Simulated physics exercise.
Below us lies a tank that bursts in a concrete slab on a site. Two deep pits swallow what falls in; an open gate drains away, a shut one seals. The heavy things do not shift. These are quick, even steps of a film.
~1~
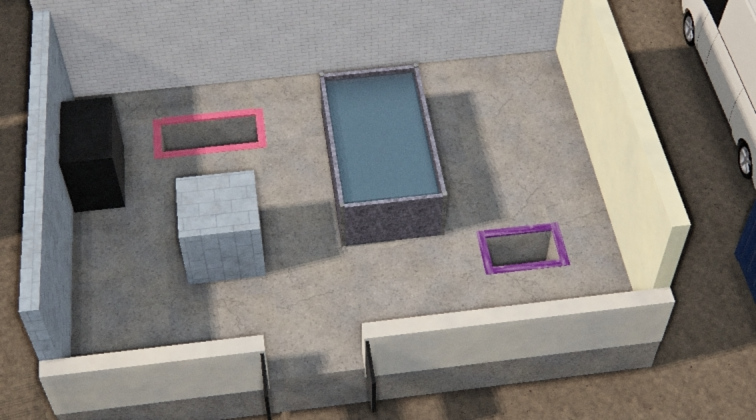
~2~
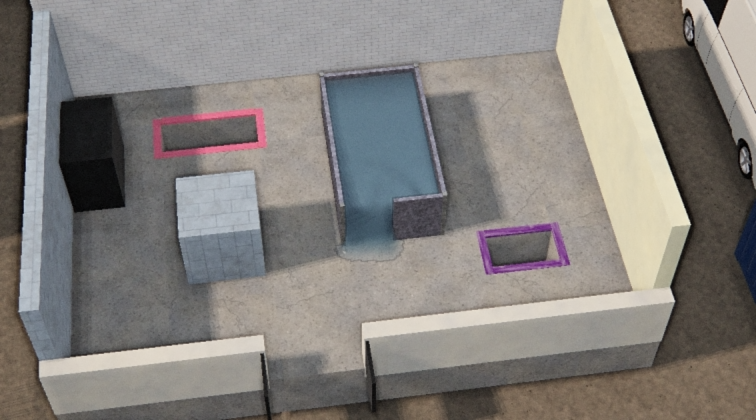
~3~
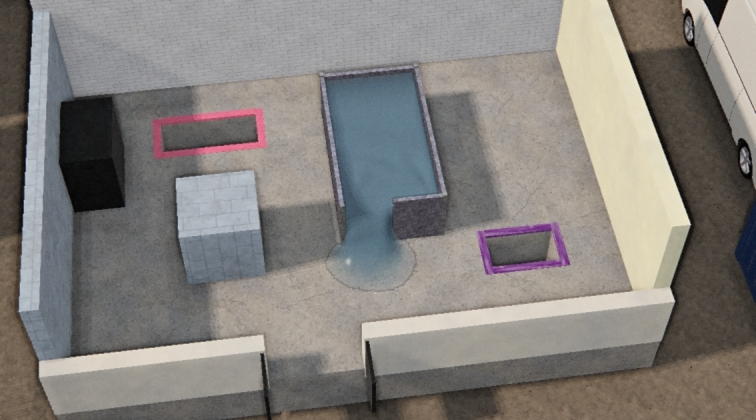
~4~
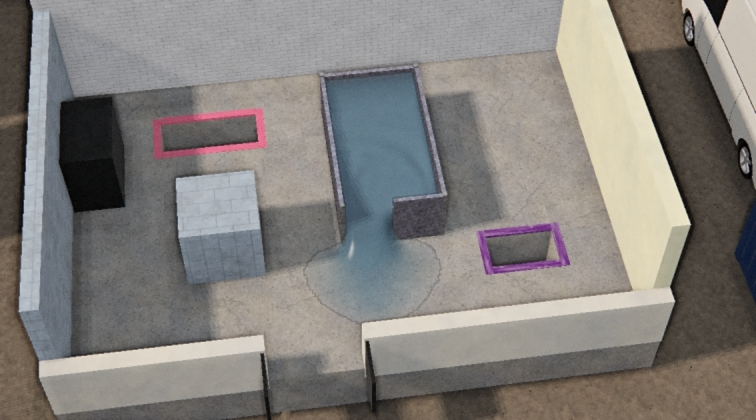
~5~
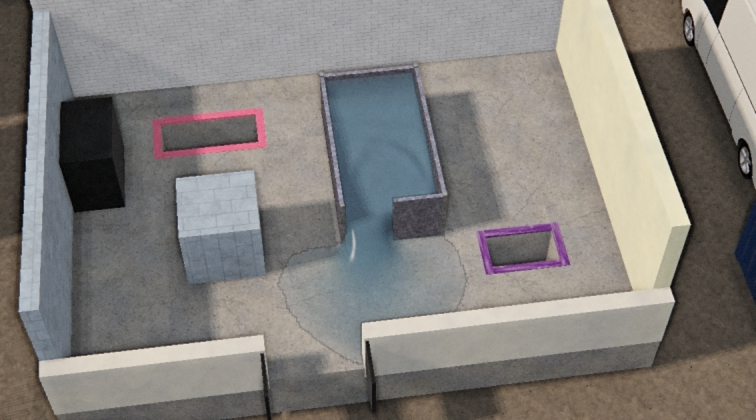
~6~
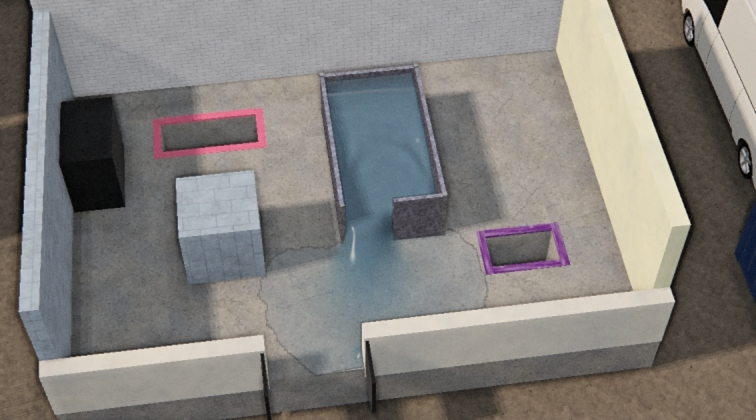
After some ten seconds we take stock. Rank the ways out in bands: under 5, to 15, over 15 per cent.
The gate takes more than 15 %; the purple pit takes from 5 to 15 %; the pink pit takes less than 5 %.
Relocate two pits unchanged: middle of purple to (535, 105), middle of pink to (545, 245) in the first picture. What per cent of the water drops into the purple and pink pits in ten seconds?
Per cent: Purple 2, pink 20.
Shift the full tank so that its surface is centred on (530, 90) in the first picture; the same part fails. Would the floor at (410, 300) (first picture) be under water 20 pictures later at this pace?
At that place: Under water.
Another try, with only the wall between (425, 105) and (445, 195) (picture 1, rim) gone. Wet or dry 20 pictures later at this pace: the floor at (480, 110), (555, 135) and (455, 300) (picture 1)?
One after the other: Under water, under water, flooded.
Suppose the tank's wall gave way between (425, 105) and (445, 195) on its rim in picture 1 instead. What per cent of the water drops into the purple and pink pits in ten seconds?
Roughly, in per cent: Purple 30, pink 10.
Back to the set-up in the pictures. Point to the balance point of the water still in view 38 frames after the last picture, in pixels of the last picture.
Near (386, 217).
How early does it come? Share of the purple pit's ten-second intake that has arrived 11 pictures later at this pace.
Some 5 per cent.
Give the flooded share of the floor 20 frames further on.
Some 35 per cent.
A moment on, water covers 20 % of the floor; the gate 4 %, the purple pit 0 %, the pink pit 0 %.
Next, water covers 30 % of the floor; the gate 11 %, the purple pit 0 %, the pink pit 0 %.
Then, water covers 35 % of the floor; the gate 20 %, the purple pit 2 %, the pink pit 0 %.
Later, water covers 65 % of the floor; the gate 30 %, the purple pit 5 %, the pink pit 0 %.
In the end, water covers 80 % of the floor; the gate 37 %, the purple pit 9 %, the pink pit 1 %.
